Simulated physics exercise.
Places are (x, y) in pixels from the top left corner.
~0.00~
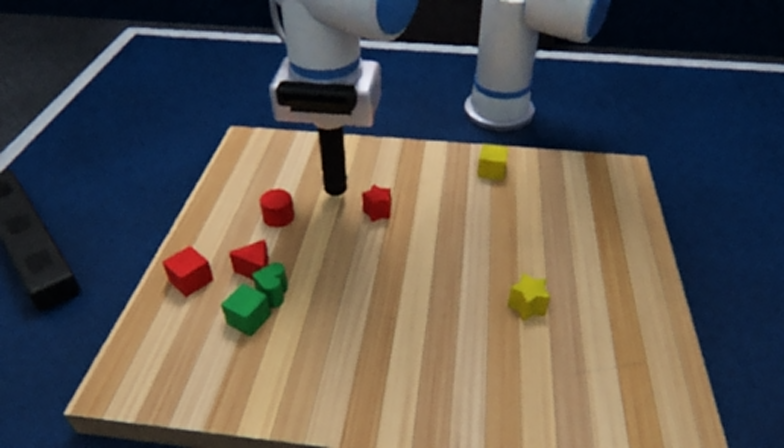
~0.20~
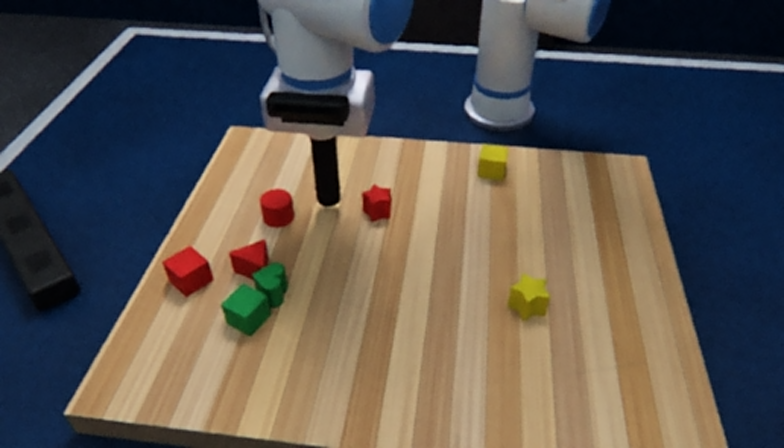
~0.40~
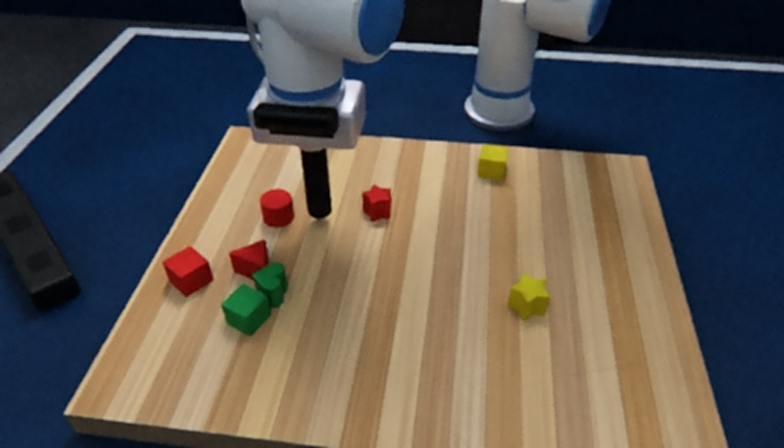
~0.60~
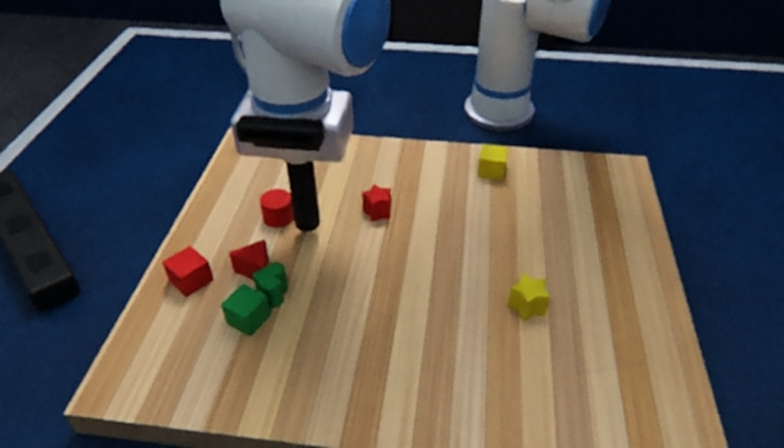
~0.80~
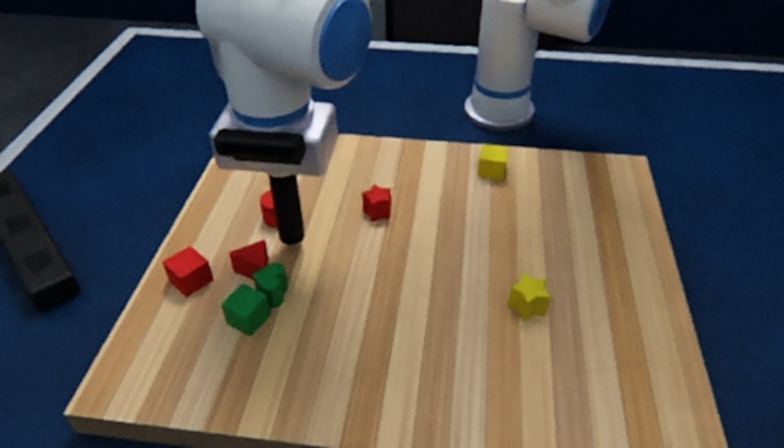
A robot arm moves its black rod down and left between the red blocks.
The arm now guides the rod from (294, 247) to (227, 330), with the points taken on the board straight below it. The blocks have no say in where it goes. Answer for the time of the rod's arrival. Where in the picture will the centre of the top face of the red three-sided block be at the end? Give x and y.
Its top centre lands on (233, 261).
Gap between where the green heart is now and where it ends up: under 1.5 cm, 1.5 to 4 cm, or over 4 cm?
If I had to pick, the green heart travels from 1.5 to 4 cm here.
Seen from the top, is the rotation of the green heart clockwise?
No, it doesn't check out.
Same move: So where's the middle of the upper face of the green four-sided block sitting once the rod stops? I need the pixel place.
Just about (235, 332).
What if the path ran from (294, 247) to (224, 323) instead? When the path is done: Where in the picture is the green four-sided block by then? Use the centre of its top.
It will end up at (238, 321).
On the path given first. One third of the way, rod (271, 262); red three-sided block (243, 257).
Two thirds of the way, rod (248, 290); green four-sided block (241, 308); red three-sided block (233, 261), turned 30° clockwise; green heart (272, 288), turned 20° anticlockwise.
At the end, rod (224, 320); green four-sided block (235, 332), turned 65° anticlockwise; red three-sided block (233, 261), turned 30° clockwise; green heart (272, 288), turned 20° anticlockwise; red round block not moved.
